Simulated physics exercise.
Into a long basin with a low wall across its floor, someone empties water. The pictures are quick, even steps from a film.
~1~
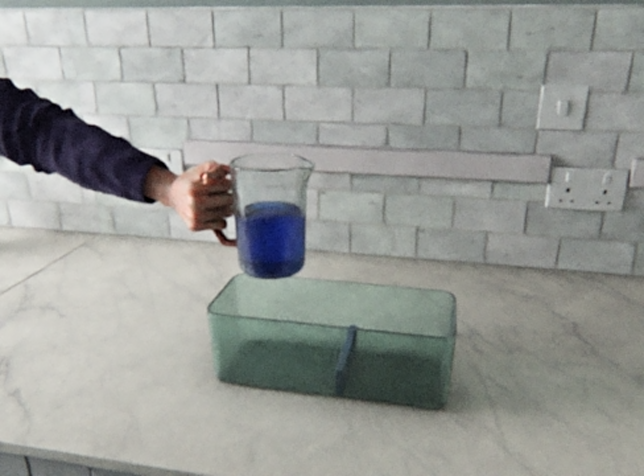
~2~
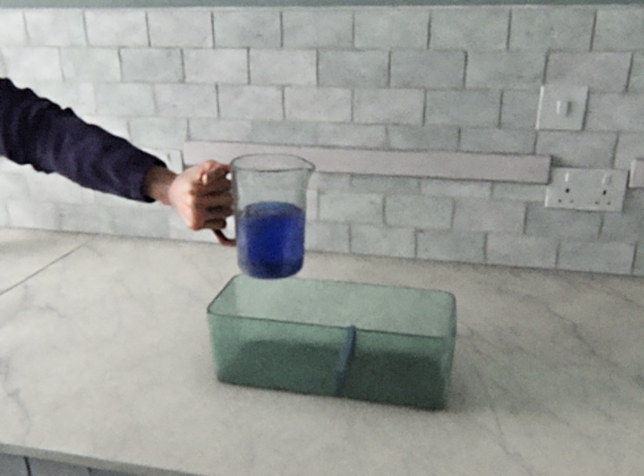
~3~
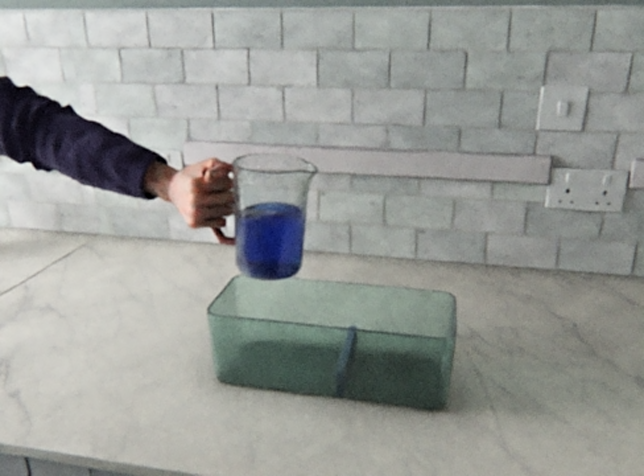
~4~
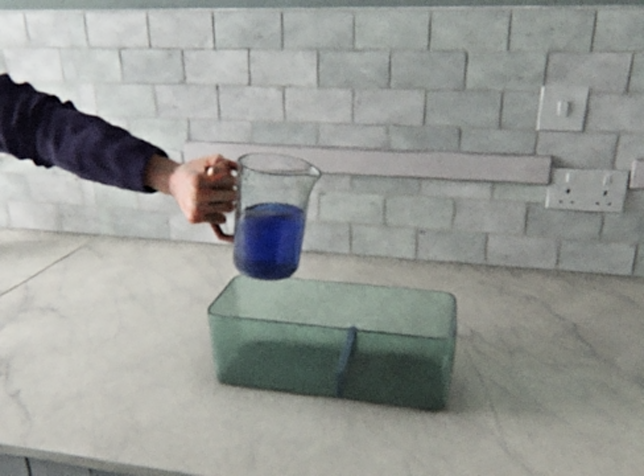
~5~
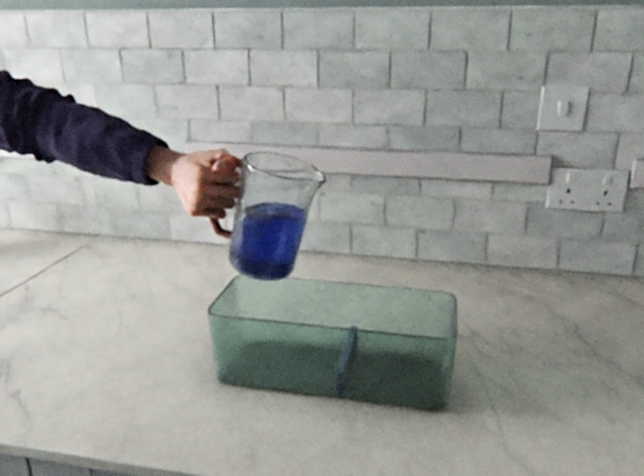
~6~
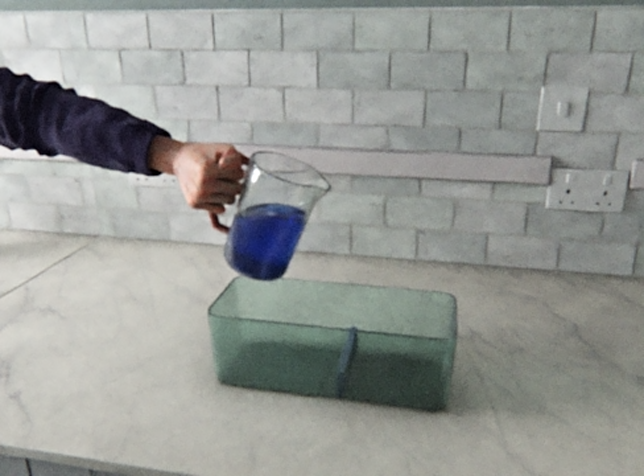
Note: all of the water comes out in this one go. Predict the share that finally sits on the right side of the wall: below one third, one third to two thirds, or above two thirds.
Well, the amount right of the wall passes two thirds.
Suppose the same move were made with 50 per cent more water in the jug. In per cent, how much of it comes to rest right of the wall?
About 85 parts in a hundred, give or take.
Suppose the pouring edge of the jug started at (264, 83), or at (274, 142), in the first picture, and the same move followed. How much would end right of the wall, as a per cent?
The first start gives some 30 %, the second some 15 %.
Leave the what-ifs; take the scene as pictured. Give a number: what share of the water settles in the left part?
Some 15 parts in a hundred.
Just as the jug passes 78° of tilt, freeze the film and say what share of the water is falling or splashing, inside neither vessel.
Near 5 in a hundred.
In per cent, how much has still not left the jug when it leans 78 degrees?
It still holds close to 95 per cent at that lean.
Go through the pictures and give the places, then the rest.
It leans 0°; its right rim is at (314, 166); the water meets the walls at (240, 207) and (304, 211); the long basin's rim runs from (221, 292) to (455, 315); the wall's top is at (347, 347), in the first frame.
It leans 1°; its right rim is at (315, 167); the water meets the walls at (240, 208) and (304, 212), in the second frame.
It leans 4°; its right rim is at (318, 170); the water meets the walls at (241, 209) and (304, 212), in the third frame.
It leans 8°; its right rim is at (322, 174); the water meets the walls at (240, 209) and (304, 213), in the fourth frame.
It leans 14°; its right rim is at (326, 180); the water meets the walls at (240, 210) and (306, 214), in the fifth frame.
It leans 21°; its right rim is at (331, 188); the water meets the walls at (239, 212) and (307, 214), in the sixth frame.
A moment on, the jug is tipped on its side and 95 per cent is still to pour, 0 is left of the wall and 0 right of it.
Next, the jug is tipped right over and 30 per cent is still to pour, 3 is left of the wall and 51 right of it.
Then the jug is tipped right over and 0 per cent is still to pour, 15 is left of the wall and 83 right of it.
Later the jug is tipped right over and 0 per cent is still to pour, 16 is left of the wall and 84 right of it.
In the end 16 per cent lies left of the wall, 84 right of it and 1 outside.
